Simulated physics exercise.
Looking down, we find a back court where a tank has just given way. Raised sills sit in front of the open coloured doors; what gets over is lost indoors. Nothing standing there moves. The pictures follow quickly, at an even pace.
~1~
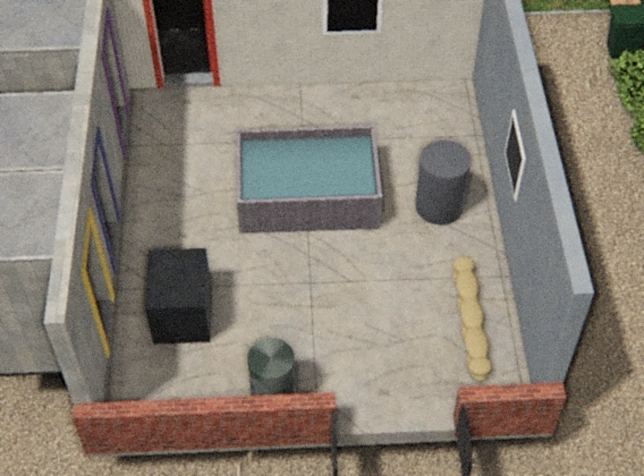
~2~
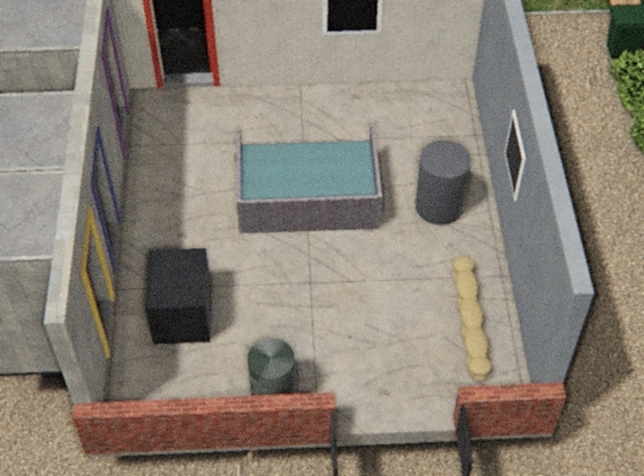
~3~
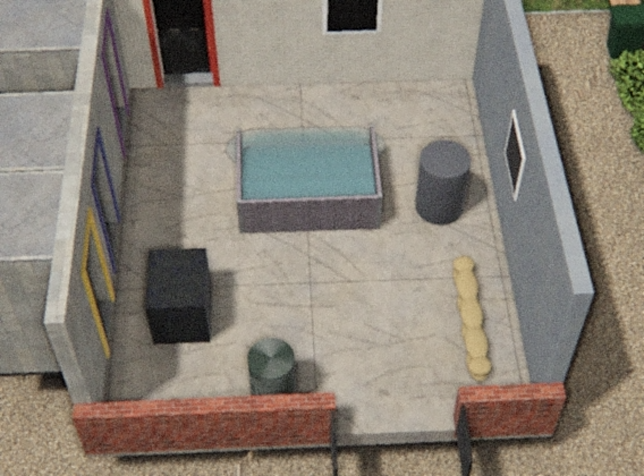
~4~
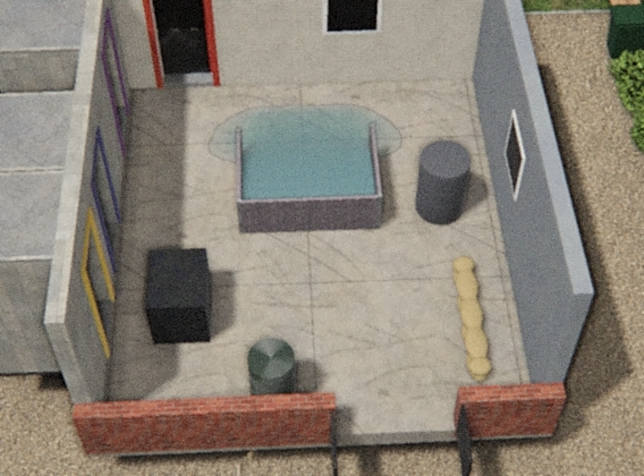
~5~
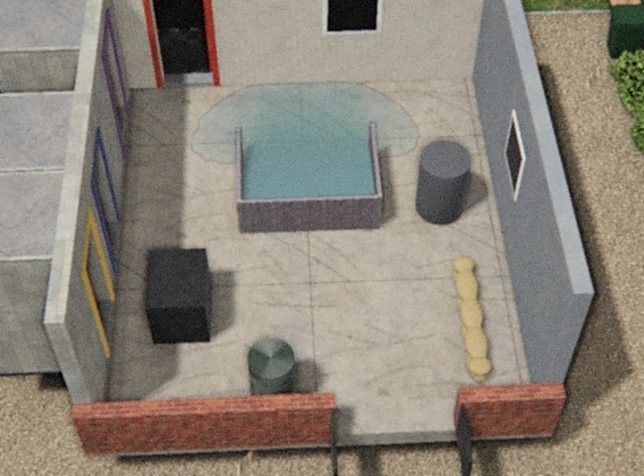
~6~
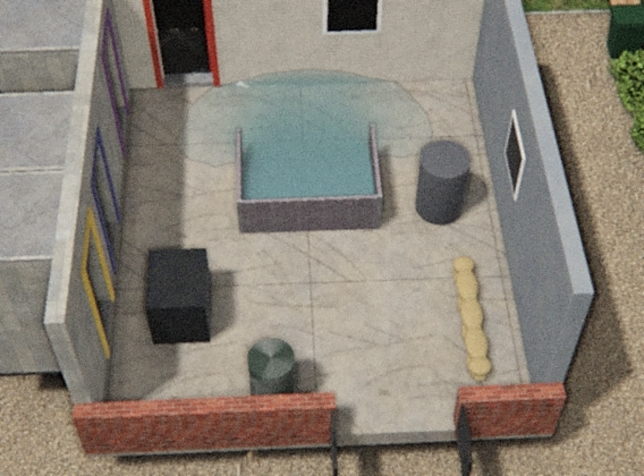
Water in an open tank in a walled back court poured out over the far side once that side gave way, then spread across the paving in a widening, thinning pool toward the back wall.
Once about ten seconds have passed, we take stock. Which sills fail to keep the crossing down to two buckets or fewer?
As I see it, red door: Over two buckets. Blue door: Two buckets or fewer. Purple door: Two buckets or fewer. Yellow door: Two buckets or fewer.
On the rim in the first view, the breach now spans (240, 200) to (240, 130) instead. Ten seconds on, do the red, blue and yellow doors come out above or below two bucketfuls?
So red crosses the limit, blue crosses the limit and yellow crosses the limit.
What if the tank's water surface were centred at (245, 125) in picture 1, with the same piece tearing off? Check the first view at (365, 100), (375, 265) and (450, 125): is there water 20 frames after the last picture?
In order: Submerged, untouched, submerged.
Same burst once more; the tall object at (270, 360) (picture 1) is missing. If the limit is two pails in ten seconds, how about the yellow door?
Note - yellow door falls short of the line.
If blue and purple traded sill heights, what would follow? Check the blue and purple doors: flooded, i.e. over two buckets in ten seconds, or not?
Well, the blue one remains within the limit and the purple one tops the limit.
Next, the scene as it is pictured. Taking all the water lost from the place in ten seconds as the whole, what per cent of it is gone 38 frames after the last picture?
About 25 per cent.
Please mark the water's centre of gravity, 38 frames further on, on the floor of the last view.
Roughly (325, 205) in the last picture.
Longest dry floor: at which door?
Last comes the one in yellow.
A moment on, water covers 20 % of the floor; the red door under two buckets in, the blue door not reached, the purple door not reached, the yellow door not reached.
Next, water covers 25 % of the floor; the red door under two buckets in, the blue door not reached, the purple door wet at the sill, nothing in, the yellow door not reached.
Then, water covers 50 % of the floor; the red door over two buckets in, the blue door wet at the sill, nothing in, the purple door wet at the sill, nothing in, the yellow door not reached.
Later, water covers 85 % of the floor; the red door over two buckets in, the blue door wet at the sill, nothing in, the purple door wet at the sill, nothing in, the yellow door wet at the sill, nothing in.
In the end, water covers 90 % of the floor; the red door over two buckets in, the blue door wet at the sill, nothing in, the purple door wet at the sill, nothing in, the yellow door under two buckets in.
